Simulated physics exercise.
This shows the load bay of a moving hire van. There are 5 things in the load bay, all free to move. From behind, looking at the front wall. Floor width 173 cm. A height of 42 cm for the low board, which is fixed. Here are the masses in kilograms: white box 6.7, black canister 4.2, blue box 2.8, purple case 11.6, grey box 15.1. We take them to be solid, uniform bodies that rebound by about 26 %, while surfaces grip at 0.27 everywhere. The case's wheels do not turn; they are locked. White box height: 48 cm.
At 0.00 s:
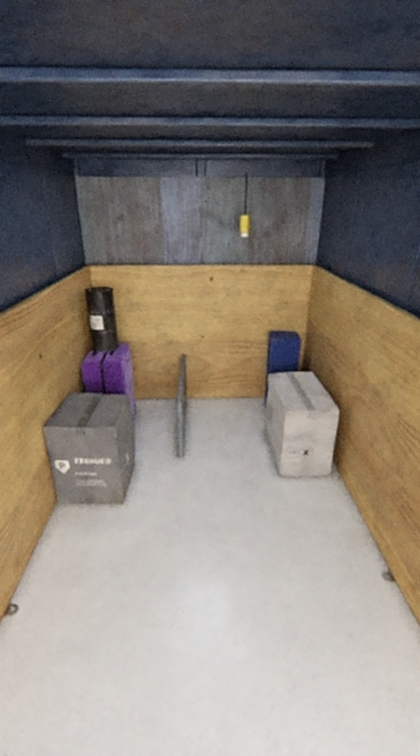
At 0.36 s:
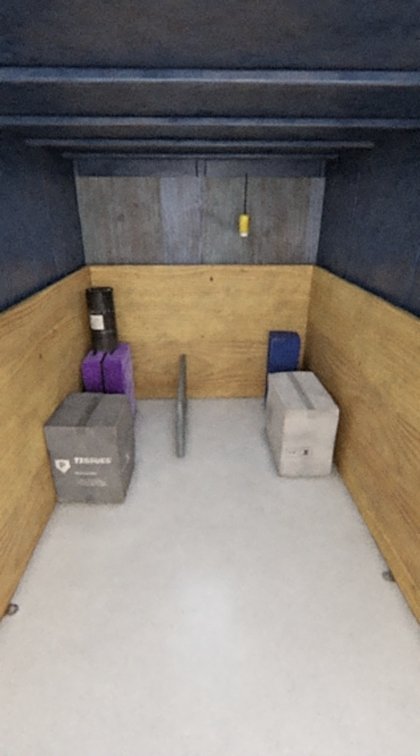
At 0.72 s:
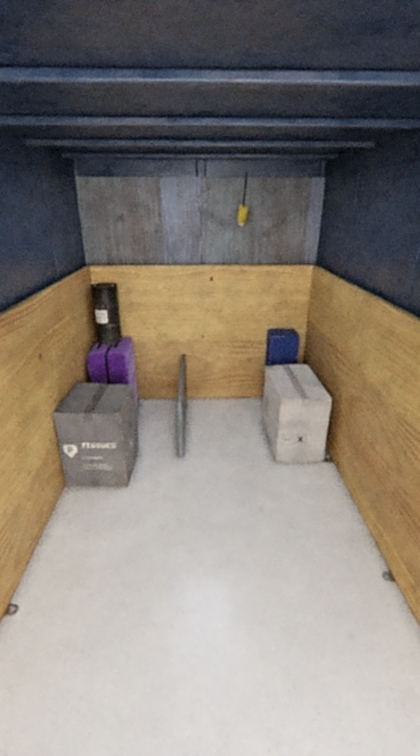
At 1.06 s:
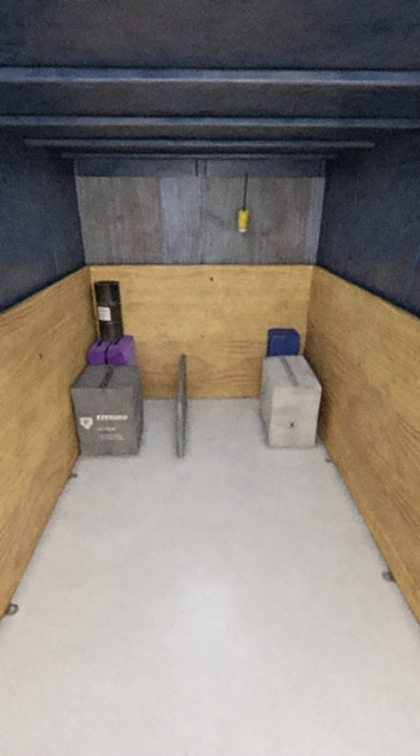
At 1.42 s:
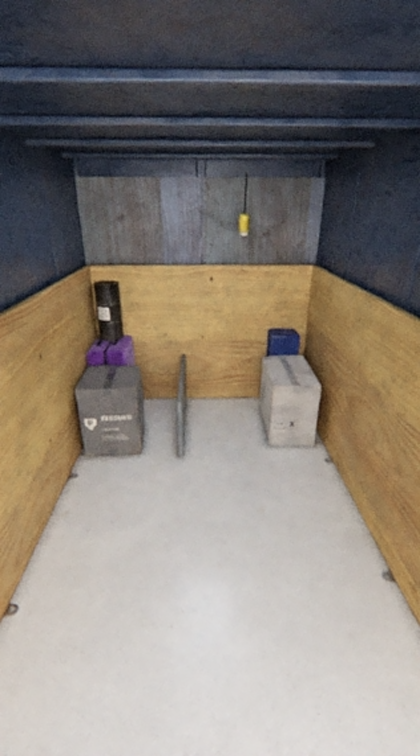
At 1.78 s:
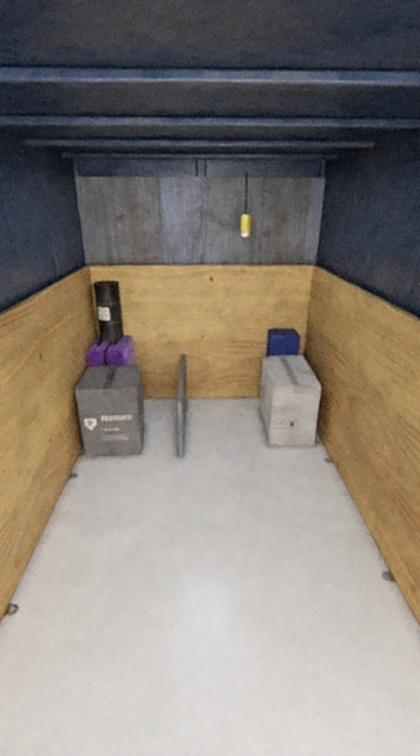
Grey and white boxes sliding forward along a van's load bay floor towards the front wall, purple case and black canister shifting too.
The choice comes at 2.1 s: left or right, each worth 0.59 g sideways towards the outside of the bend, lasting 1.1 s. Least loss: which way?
Right.
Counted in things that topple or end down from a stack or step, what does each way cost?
Turning left 1, turning right 0.
Turning left. At 2.58 s, push 0.59 g right; white box slid 35 cm near (296, 398); black canister slid 28 cm near (128, 311); grey box slid 49 cm.
After 2.78 s, push 0.59 g right; black canister slid 47 cm near (162, 310); white box slid 35 cm near (296, 398); grey box slid 55 cm.
After 3.38 s, no push; black canister now down from a stack or step; white box slid 34 cm near (296, 398); grey box slid 55 cm.
At rest (4.8 s), down from a stack or step, black canister; not toppled but over 15 cm from the start, white box, purple case and grey box; blue box in place, give or take 15 cm. Seen from the same camera at the end, white box near (296, 398), black canister near (215, 401).
Turning right instead, nothing is lost, 0 of 5 in all.
